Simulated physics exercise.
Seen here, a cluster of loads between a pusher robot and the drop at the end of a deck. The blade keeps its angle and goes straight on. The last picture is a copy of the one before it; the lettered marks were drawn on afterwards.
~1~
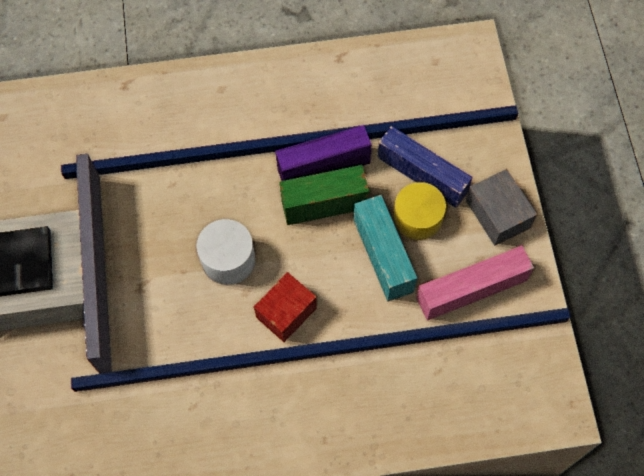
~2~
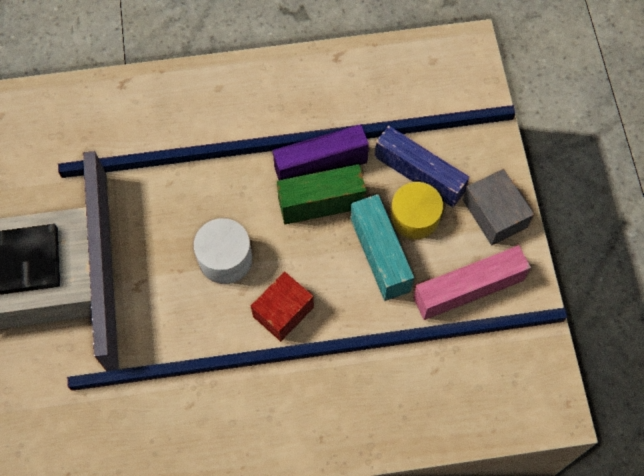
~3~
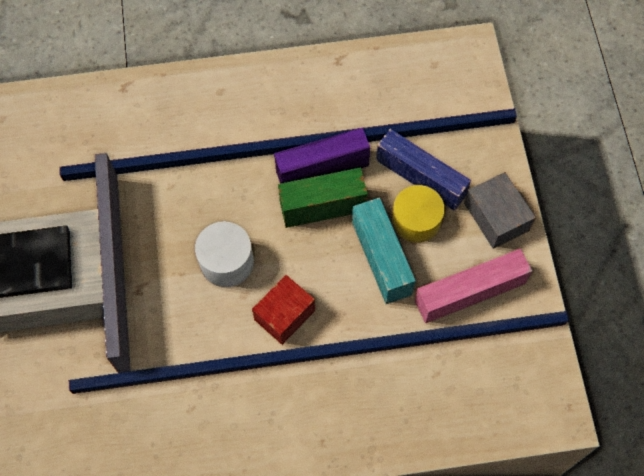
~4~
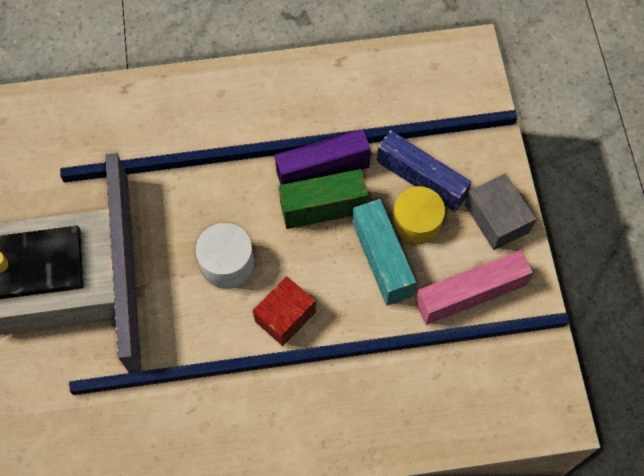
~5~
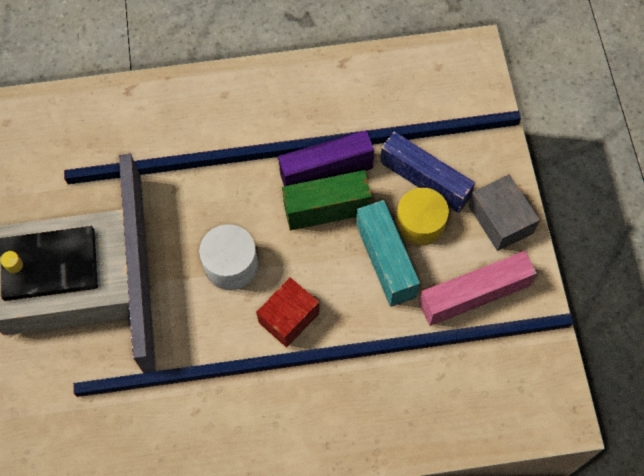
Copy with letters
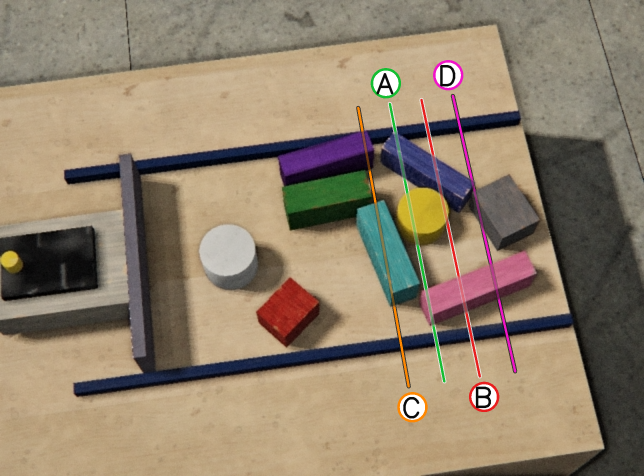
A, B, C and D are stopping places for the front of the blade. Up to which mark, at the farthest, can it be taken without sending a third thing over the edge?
Line A.
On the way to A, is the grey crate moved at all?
Yes.
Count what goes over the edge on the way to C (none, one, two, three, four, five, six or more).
The count is none.
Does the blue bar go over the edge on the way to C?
By then, no.
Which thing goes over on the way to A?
The grey crate goes over.
On the copy, A at (415, 234); B at (449, 230); C at (382, 239); D at (482, 225).
On A. First, robot (159, 247); white canister (271, 252); grey crate (503, 213).
Then, robot (260, 234); grey crate (512, 220); blue bar (452, 169).
Finally, robot (339, 223); grey crate over the edge; blue bar (532, 157); one fallen.
By contrast, B drops three; C is within the limit but short; D drops three.
